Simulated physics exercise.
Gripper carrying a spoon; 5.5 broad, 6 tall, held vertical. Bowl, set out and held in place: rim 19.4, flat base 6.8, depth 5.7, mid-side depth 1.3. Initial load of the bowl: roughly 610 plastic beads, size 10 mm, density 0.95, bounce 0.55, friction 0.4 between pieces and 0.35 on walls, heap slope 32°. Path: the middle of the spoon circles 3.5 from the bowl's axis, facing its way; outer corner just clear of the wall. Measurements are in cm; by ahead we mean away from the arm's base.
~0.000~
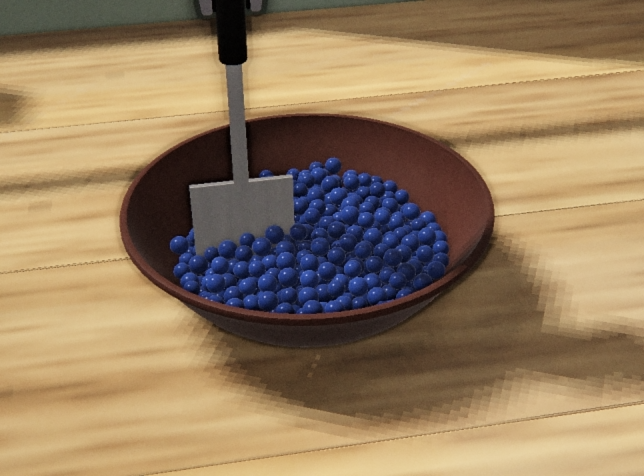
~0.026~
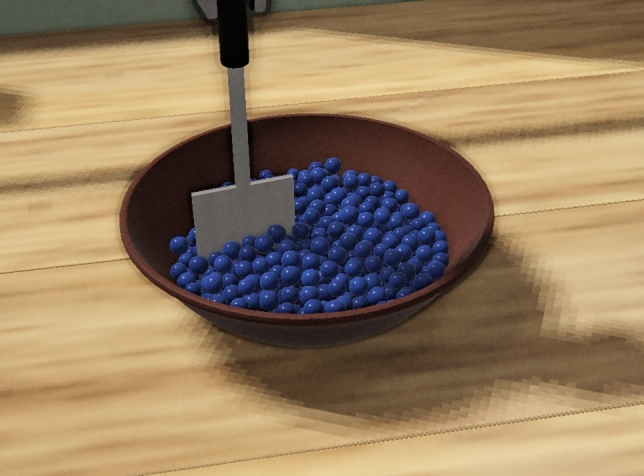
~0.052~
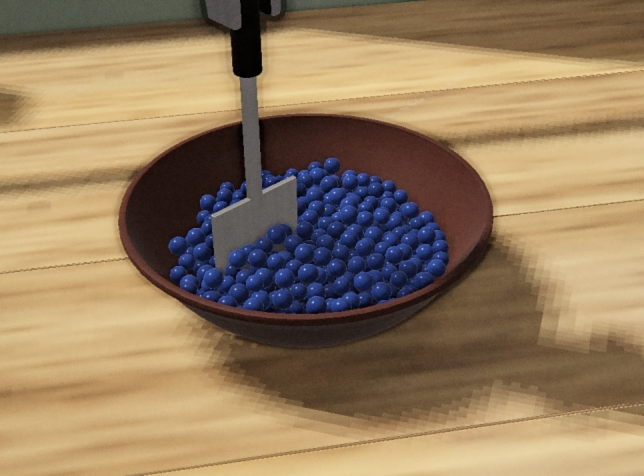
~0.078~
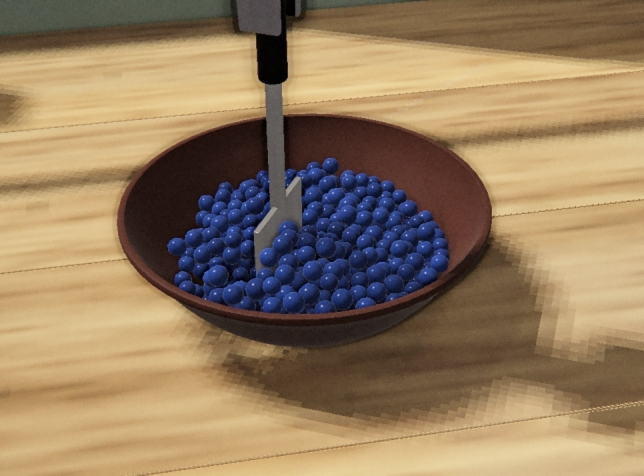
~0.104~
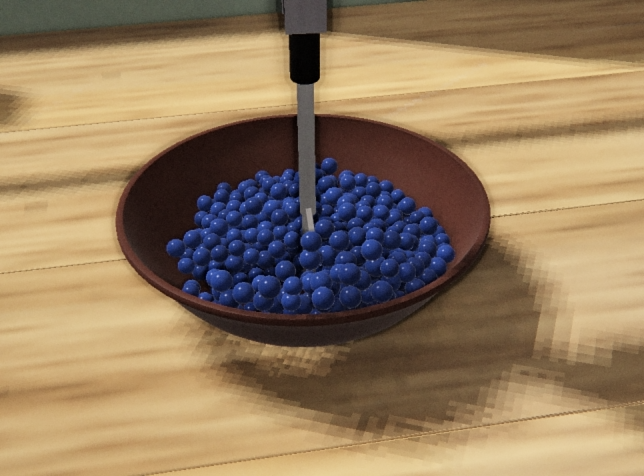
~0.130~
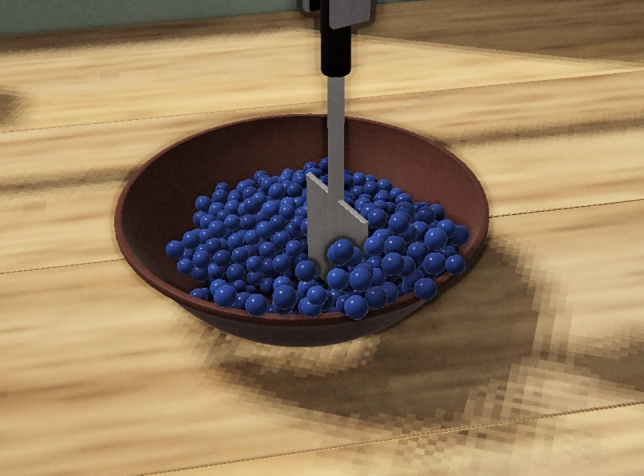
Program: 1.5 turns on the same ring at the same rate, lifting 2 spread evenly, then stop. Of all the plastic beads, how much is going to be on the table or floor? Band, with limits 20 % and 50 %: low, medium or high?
Medium.
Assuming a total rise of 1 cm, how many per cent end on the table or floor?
Around 45 %.
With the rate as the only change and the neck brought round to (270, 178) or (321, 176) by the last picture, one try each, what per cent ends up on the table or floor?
Some 10 and 30 %.
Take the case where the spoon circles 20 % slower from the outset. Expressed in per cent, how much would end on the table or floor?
I'd expect about 25 %.
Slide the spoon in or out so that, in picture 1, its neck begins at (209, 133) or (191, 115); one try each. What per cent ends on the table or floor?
20 and 0 per cent.
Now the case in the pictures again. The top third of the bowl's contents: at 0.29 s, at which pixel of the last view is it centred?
Centre estimate: Approx. (268, 157) px.
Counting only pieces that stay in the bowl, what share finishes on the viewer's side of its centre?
Close to 50 in a hundred.
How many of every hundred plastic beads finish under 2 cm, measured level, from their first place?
That comes to some 15 per cent.
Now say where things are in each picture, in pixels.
In the first picture, spoon neck at (240, 156), 0° round; upper third of the load around (313, 233), from x 180 to 440, top at y 165; 606 in the bowl.
In the second picture, spoon neck at (241, 160), 9° round; upper third of the load around (312, 235), from x 180 to 440, top at y 165.
In the third picture, spoon neck at (253, 171), 32° round; upper third of the load around (307, 245), from x 180 to 440, top at y 165.
In the fourth picture, spoon neck at (277, 178), 58° round; upper third of the load around (316, 256), from x 175 to 440, top at y 165.
In the fifth picture, spoon neck at (307, 179), 85° round; upper third of the load around (344, 258), from x 175 to 445, top at y 165; 600 in the bowl, 6 in flight or on the tool.
In the sixth picture, spoon neck at (336, 171), 111° round; upper third of the load around (376, 244), from x 175 to 460, top at y 165; 586 in the bowl, 20 in flight or on the tool.
After 0.29 s, 274° round, highest piece 10 above the table; 464 in the bowl, 52 on the table or floor, 90 in flight or on the tool.
After 0.45 s, 78° round, highest piece 9 above the table; 390 in the bowl, 182 on the table or floor, 34 in flight or on the tool.
After 0.74 s, 180° round, highest piece 5 above the table; 383 in the bowl, 223 on the table or floor.
After 1.44 s, 180° round, highest piece 5 above the table; 383 in the bowl, 223 on the table or floor.
At rest, 383 in the bowl, 223 on the table or floor. That is 37 % on the table or floor.
